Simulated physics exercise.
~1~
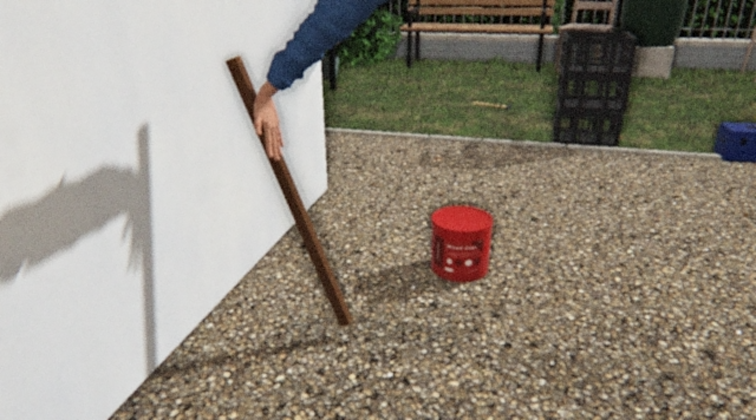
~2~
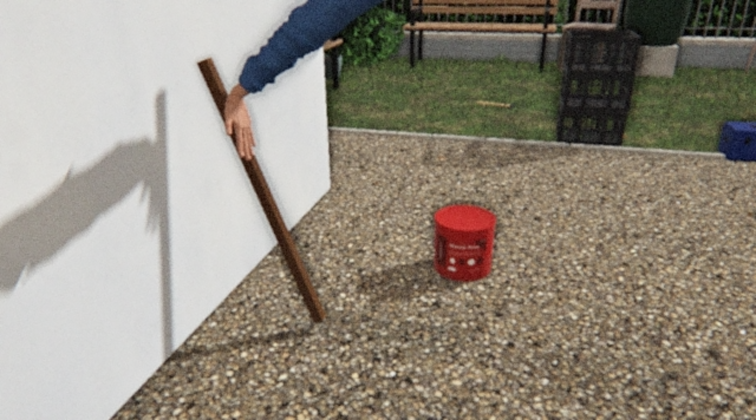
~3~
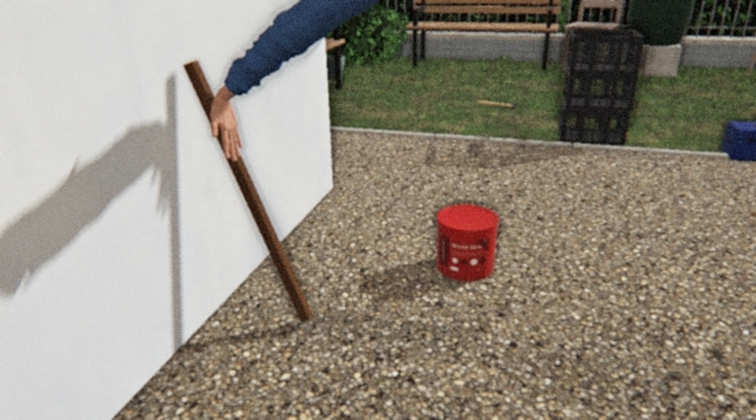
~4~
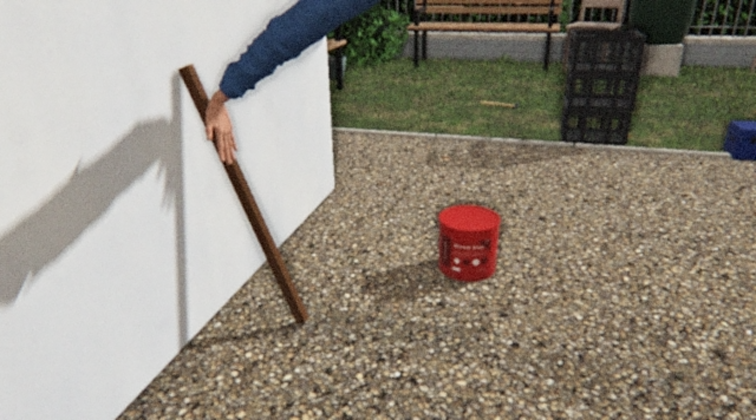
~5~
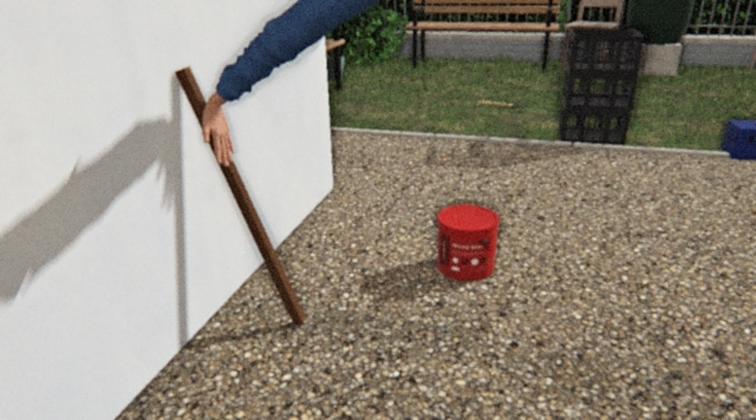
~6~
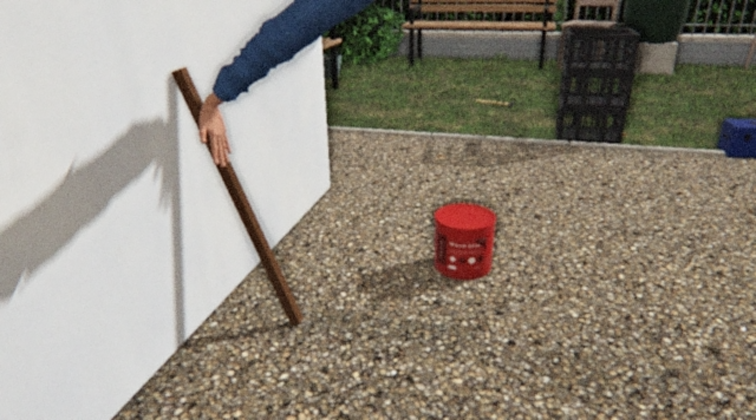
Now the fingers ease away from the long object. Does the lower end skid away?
My guess is it does not slip.
Then, 0.20 s later than the last frame, all is still.
Then, 0.70 s later than the last frame, brown pole resting near (242, 206).
When it is over, both as before. End places, in pixels of the last picture, brown pole near (242, 206). The pole holds.
